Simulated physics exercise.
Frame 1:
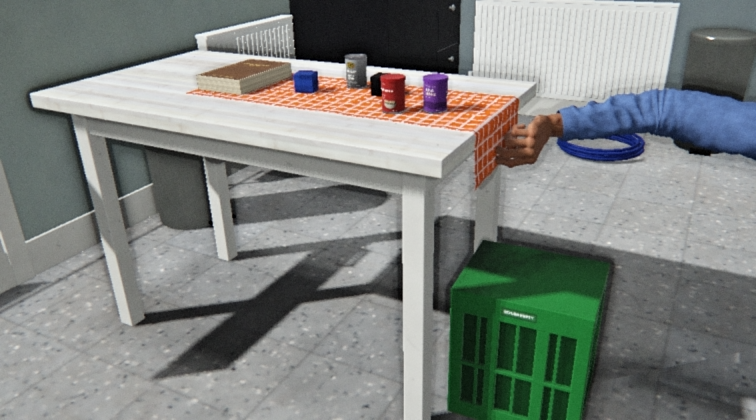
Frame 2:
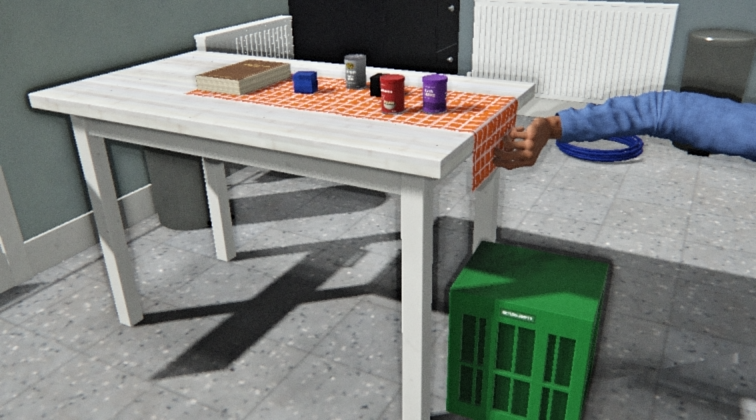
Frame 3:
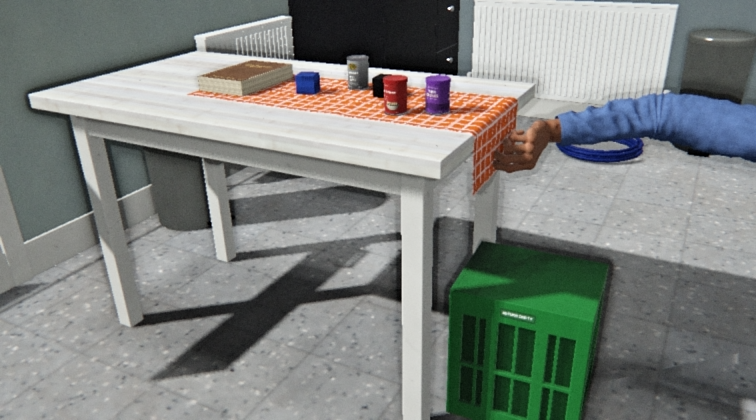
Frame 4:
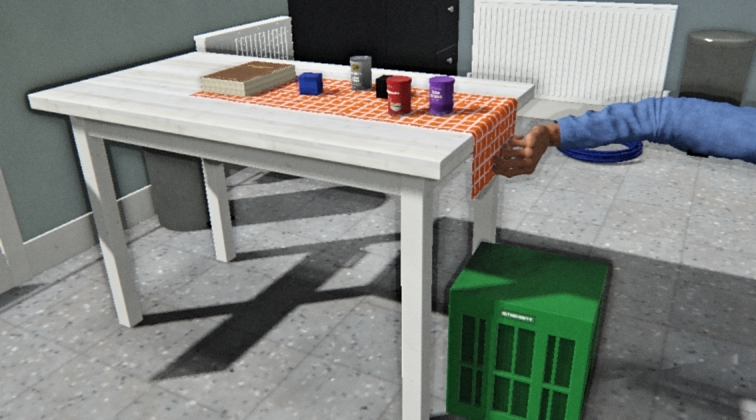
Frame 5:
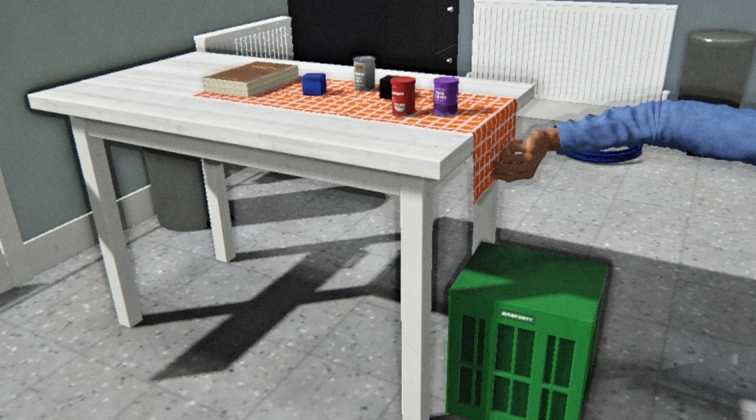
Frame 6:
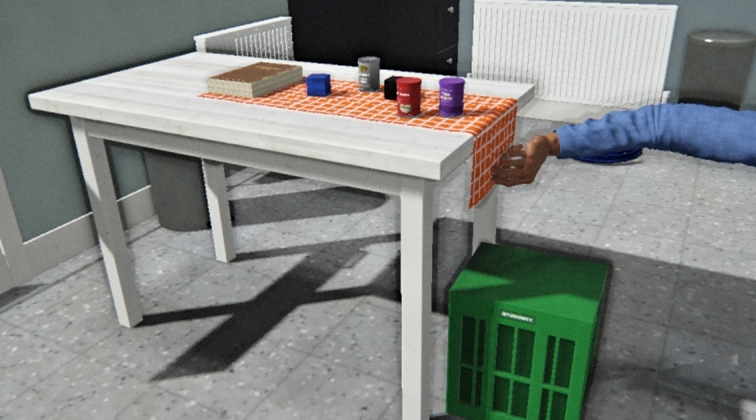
A blue-sleeved arm reaches in from the right beside a white table, seen from slightly above in a grey-floored room with a white radiator. An orange patterned cloth holds a brown book, a blue cube, a grey can, a black cube, a red can and a purple can, above a green crate. The hand draws the hanging end slightly downward, and the cloth and things shift slowly right while the view stays still.
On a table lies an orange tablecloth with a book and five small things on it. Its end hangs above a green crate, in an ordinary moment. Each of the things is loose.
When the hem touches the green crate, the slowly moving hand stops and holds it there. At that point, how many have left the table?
Two.
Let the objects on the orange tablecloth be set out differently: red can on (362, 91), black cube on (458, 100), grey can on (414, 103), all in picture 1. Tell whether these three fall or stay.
Result - red can retained; black cube lost; grey can lost.
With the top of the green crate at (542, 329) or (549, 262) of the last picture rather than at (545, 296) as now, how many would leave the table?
Counting them gives 3 and 1.
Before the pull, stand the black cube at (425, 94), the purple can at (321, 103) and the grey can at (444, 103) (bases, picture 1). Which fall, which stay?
Watch the black cube go down, the purple can hang on and the grey can go down.
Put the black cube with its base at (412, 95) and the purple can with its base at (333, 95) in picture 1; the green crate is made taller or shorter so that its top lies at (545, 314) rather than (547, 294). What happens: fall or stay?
The black cube comes down; the purple can holds on.
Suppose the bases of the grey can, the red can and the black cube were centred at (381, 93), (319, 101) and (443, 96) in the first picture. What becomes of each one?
Here's the result: The grey can remains in place, the red can remains in place and the black cube leaves the top.
A little later, hem near (493, 220); all still up.
Next, hem near (492, 247); purple can gone.
Later still, hem on the crate; purple can and red can gone.
When it is over, hem on the crate; purple can and red can gone. The count of fallen things is two.
